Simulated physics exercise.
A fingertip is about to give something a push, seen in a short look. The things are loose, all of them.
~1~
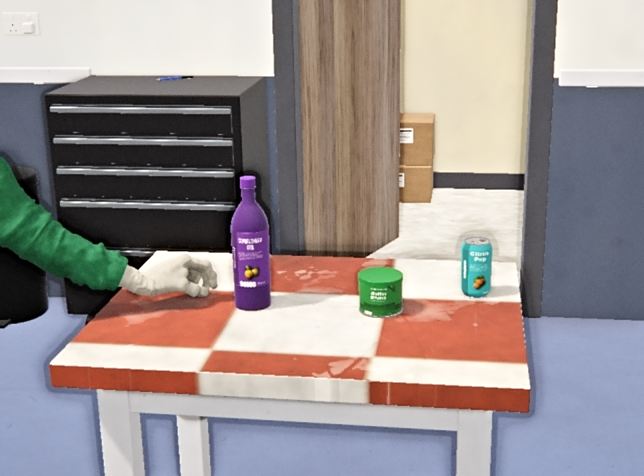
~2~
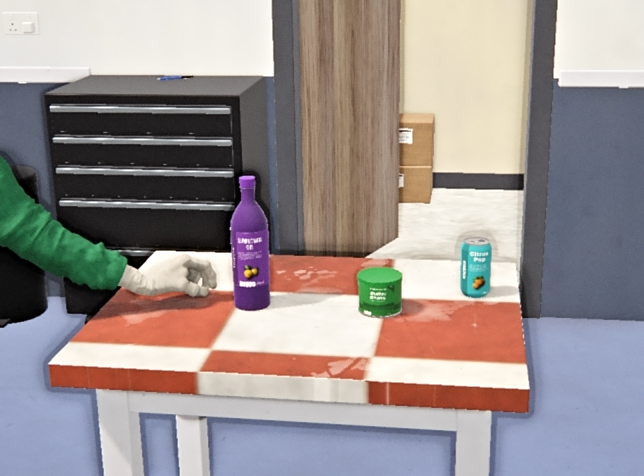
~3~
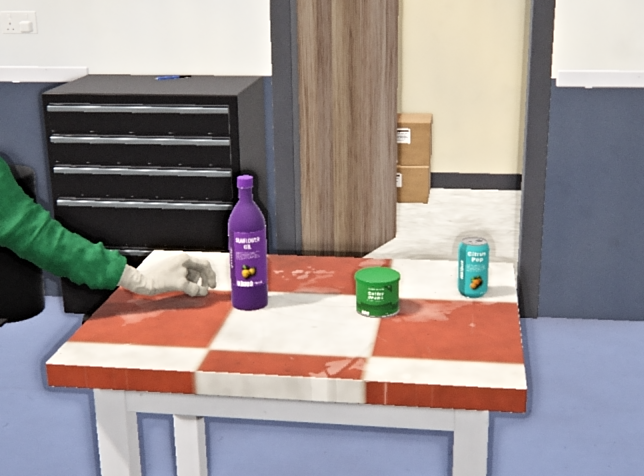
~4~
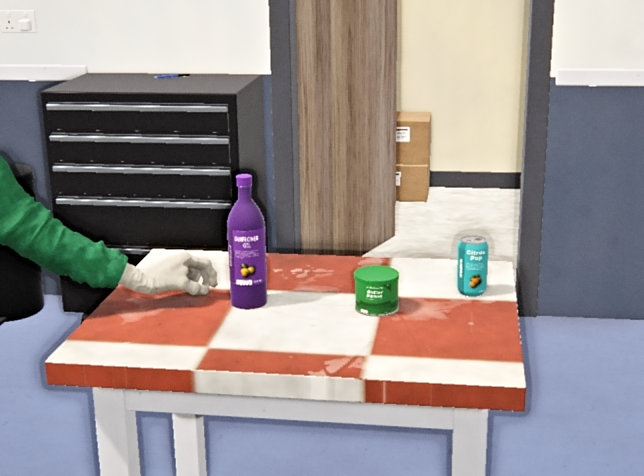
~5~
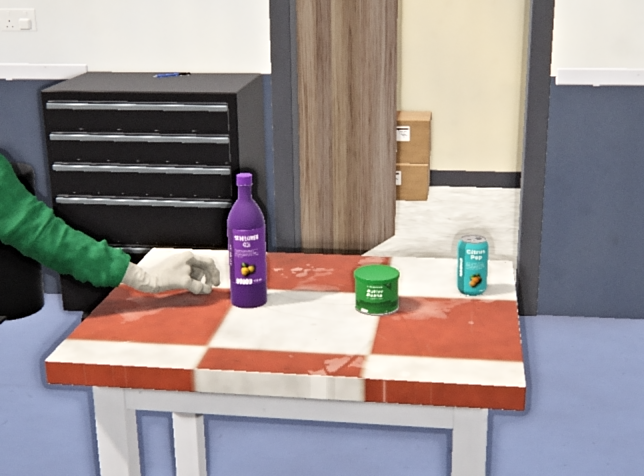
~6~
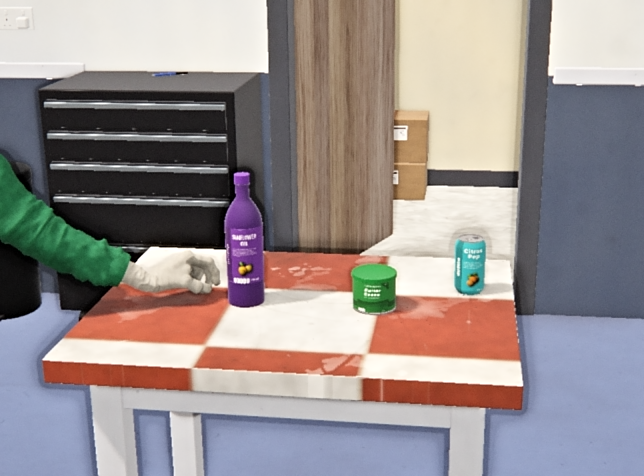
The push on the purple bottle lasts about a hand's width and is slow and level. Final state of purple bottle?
It will still be on its base.
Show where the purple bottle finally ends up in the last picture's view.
Near pixel (302, 241).
Then, 0.70 s past the last view, purple bottle displaced a little near (255, 239).
Then, 1.30 s past the last view, purple bottle displaced about its own width near (275, 240).
Then, 1.90 s past the last view, purple bottle displaced about its own width near (296, 241).
Finally, moved from the start, purple bottle. Final places as the last picture's camera would see them, purple bottle near (302, 241).
